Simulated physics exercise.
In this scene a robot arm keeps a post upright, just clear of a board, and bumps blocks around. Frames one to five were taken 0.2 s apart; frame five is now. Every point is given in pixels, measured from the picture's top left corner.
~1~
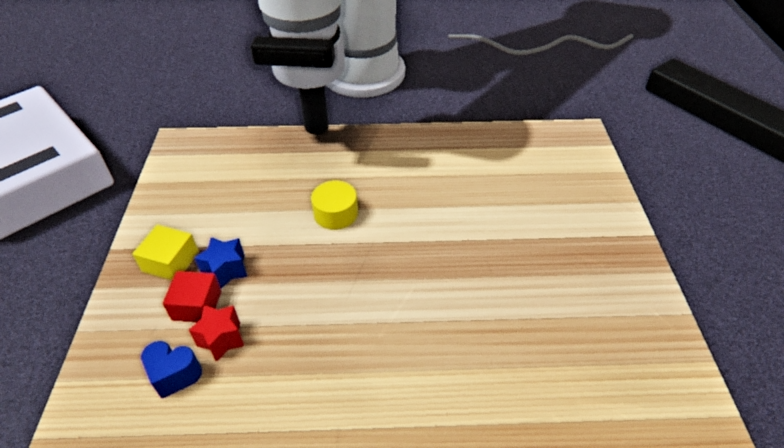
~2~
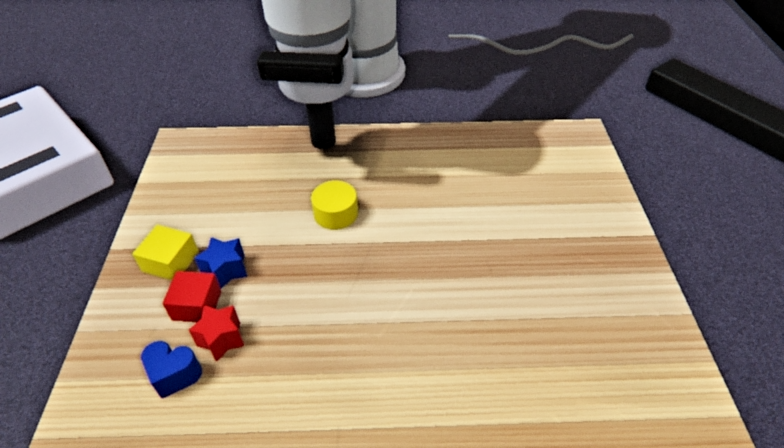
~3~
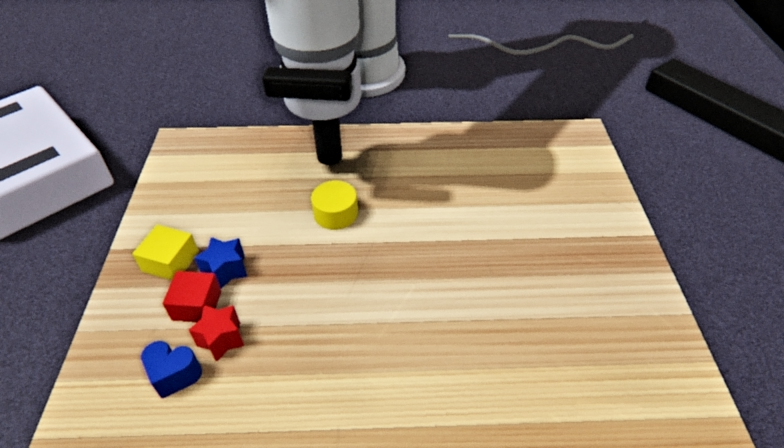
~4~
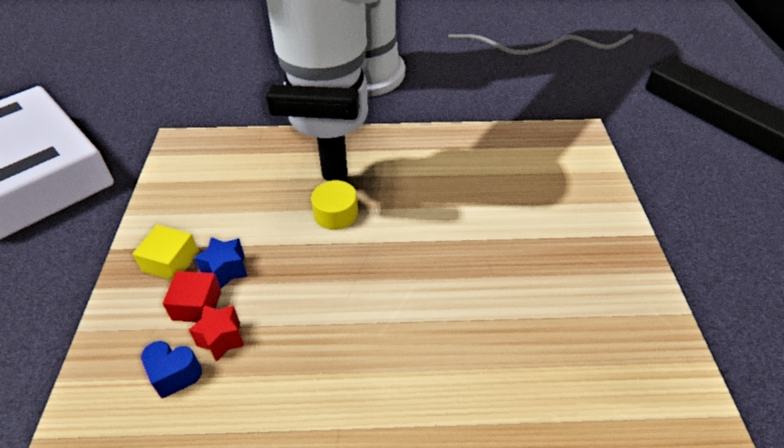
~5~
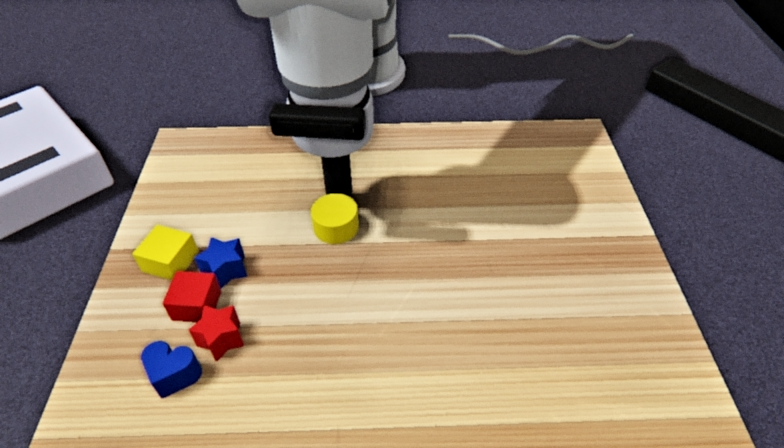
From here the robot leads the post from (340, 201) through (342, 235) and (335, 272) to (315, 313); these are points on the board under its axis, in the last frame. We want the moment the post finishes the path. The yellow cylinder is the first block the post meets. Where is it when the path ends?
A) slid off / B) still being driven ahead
B (still being driven ahead)
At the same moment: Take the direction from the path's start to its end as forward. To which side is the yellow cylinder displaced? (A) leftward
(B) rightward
B.
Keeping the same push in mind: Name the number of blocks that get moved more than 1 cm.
The way I see it, the answer is one.
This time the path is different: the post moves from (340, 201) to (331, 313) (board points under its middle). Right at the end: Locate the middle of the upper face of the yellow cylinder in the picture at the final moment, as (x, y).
Top centre: (307, 330).
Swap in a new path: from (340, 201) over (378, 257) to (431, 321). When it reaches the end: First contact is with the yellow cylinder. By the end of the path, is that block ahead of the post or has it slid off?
At the end of the path, the post has already lost the yellow cylinder, which lies beside or behind it.
On the path given first. One third of the way, post (341, 225); yellow cylinder (329, 245).
Two thirds of the way, post (333, 263); yellow cylinder (312, 285).
At the end, post (313, 304); red star block unmoved; yellow cylinder (282, 327).
